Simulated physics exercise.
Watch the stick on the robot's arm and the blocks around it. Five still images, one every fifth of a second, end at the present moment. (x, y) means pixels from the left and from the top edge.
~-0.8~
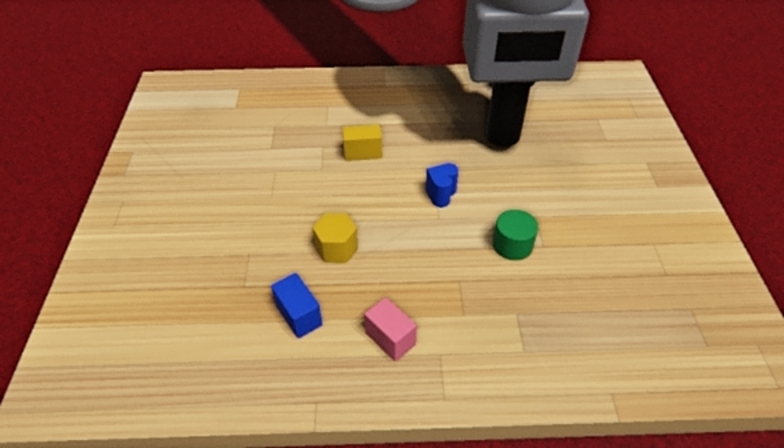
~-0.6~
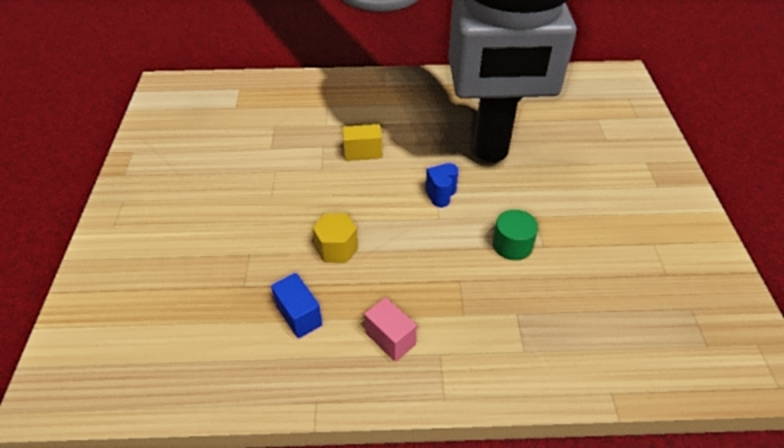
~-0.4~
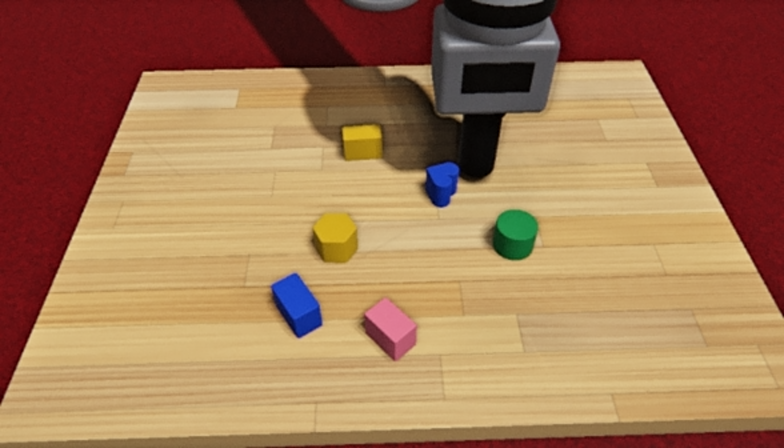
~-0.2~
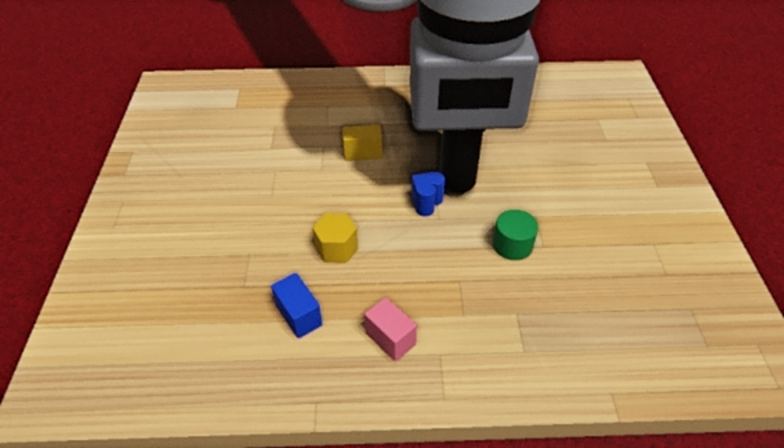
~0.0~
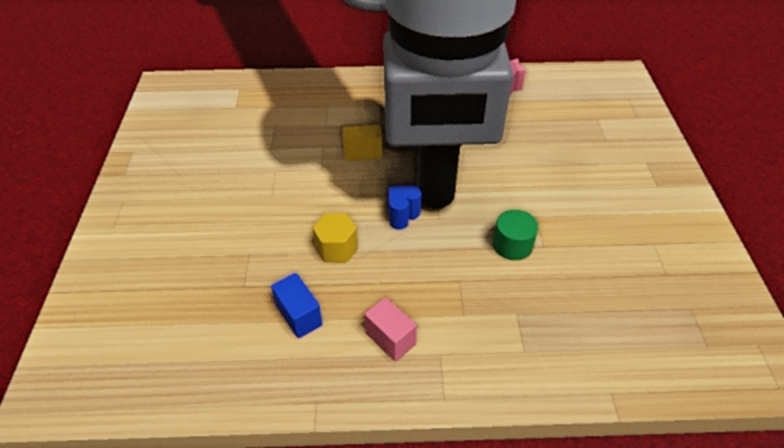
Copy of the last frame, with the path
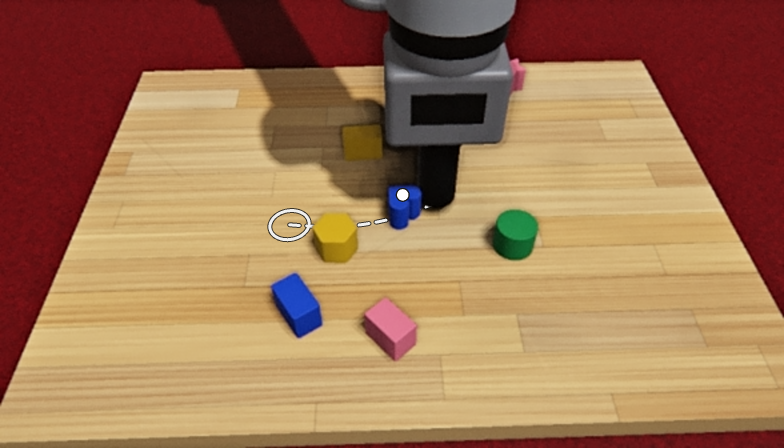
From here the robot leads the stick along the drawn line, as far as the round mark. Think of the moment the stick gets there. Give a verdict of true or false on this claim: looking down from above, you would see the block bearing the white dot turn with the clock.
That statement is not accurate.
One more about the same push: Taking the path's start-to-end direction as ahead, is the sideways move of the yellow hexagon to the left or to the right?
Side: Left.
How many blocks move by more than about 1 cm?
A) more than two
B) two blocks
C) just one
B - two blocks.
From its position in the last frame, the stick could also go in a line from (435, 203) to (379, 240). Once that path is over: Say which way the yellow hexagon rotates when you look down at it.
It spins against the clock.
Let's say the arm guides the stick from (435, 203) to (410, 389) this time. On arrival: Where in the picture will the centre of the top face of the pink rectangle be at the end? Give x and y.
It should be at (373, 339) by then.
The line goes from (435, 203) by way of (391, 219) and (340, 226) to (290, 225); the dot is on the blue heart block.
What follows on the original path. One third of the way, stick (390, 211); yellow hexagon (327, 231), turned 15° clockwise; blue heart block (357, 215), turned 20° anticlockwise.
Two thirds of the way, stick (339, 218); yellow hexagon (296, 256), turned 35° clockwise; blue heart block (323, 232), turned 85° anticlockwise.
At the end, stick (288, 217); blue rectangle (292, 299); yellow hexagon (294, 259), turned 40° clockwise; blue heart block (315, 231), turned 125° anticlockwise; green disc unmoved.
